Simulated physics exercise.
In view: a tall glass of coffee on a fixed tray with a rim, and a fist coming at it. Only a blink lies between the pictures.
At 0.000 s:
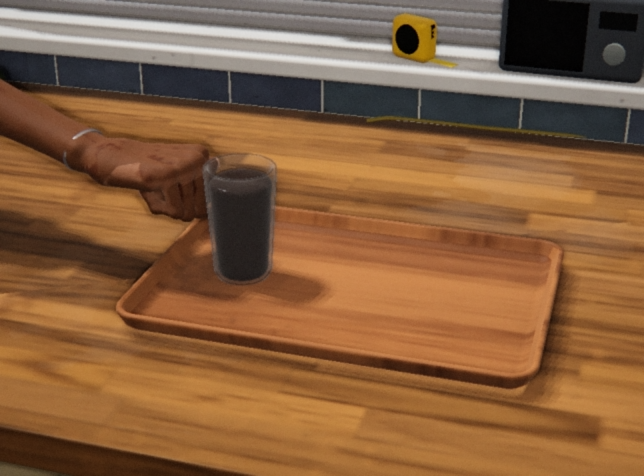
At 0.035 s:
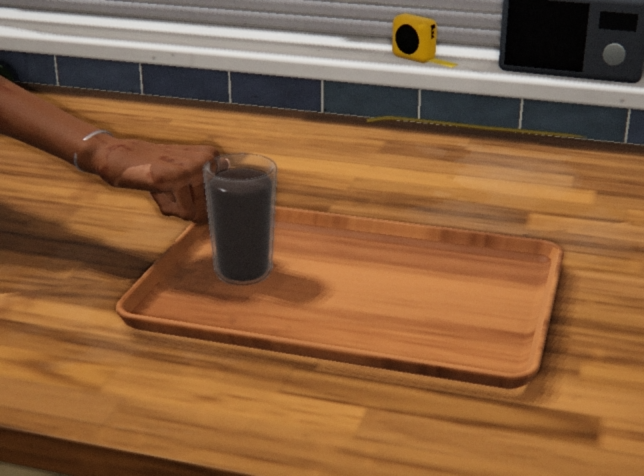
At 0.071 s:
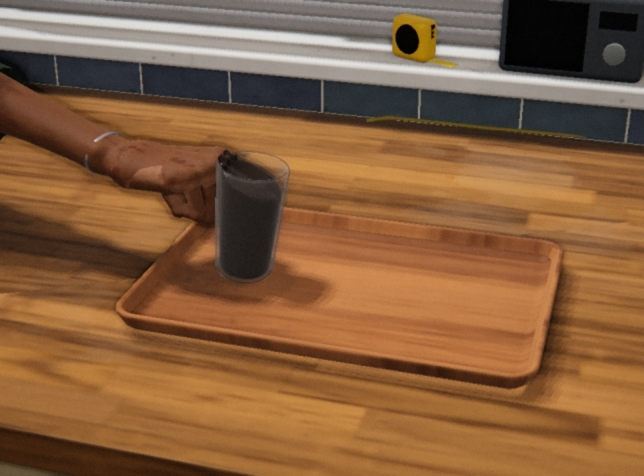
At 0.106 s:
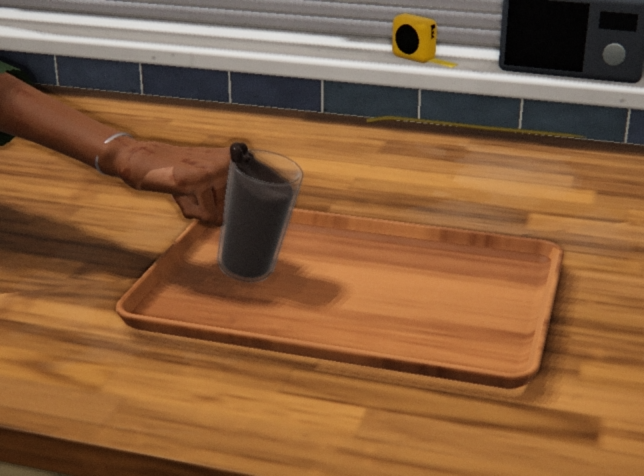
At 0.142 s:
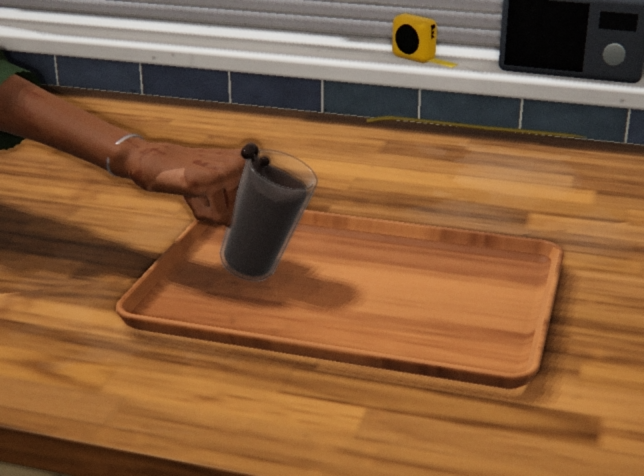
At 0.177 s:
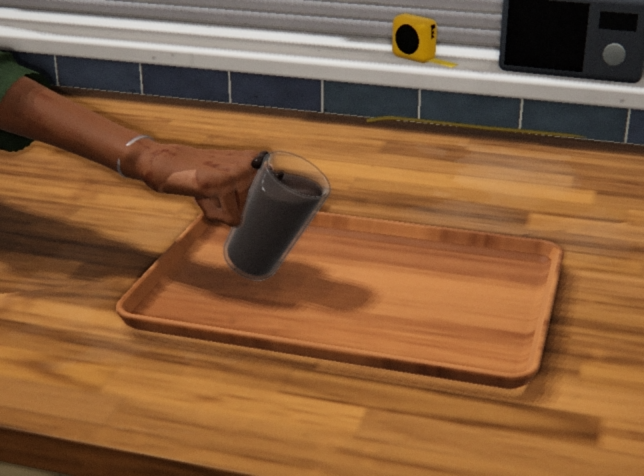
On a wooden kitchen counter, a clear glass of dark liquid stands upright over a wooden tray, with a braceleted fist against its left side. The hand pushes rightward, and the glass tilts steadily to the right, its rim swinging over while the dark contents shift inside.
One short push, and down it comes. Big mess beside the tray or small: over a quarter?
In the end over a quarter gets off the tray.
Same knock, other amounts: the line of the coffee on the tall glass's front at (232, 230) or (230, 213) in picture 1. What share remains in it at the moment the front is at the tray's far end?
The first gives 60 %, the second 55 %.
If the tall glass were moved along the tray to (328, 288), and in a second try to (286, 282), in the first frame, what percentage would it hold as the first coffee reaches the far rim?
Roughly 70 per cent, and 60 per cent.
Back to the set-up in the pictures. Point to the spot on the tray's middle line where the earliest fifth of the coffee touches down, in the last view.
Around (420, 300).
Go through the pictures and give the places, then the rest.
Tilt 0°; right rim (272, 172); surface from (213, 175) to (272, 182); the tray's far rim is at (549, 305); the tray is clear ahead, in the first picture.
Tilt 0°; right rim (273, 173); surface from (213, 175) to (272, 182), in the second picture.
Tilt 7°; right rim (286, 175); surface from (225, 158) to (273, 186), in the third picture.
Tilt 13°; right rim (299, 180); surface from (238, 159) to (293, 193); 1 per cent is over the edge, in the fourth picture.
Tilt 21°; right rim (313, 186); surface from (246, 181) to (308, 192); 1 per cent is over the edge, in the fifth picture.
Tilt 28°; right rim (327, 194); surface from (252, 194) to (323, 190); 1 per cent is over the edge, in the sixth picture.
A moment on, the tall glass lies on its side and 92 per cent is in the glass, 1 on the tray and 8 above or beyond its rim.
Next, the tall glass lies on its side and 53 per cent is in the glass, 41 on the tray and 7 above or beyond its rim.
Then the tall glass lies on its side and 29 per cent is in the glass, 46 on the tray and 25 above or beyond its rim.
Later the tall glass lies on its side and 16 per cent is in the glass, 43 on the tray and 41 above or beyond its rim.
At rest 59 per cent is held by tray and glass, 41 is off the tray.
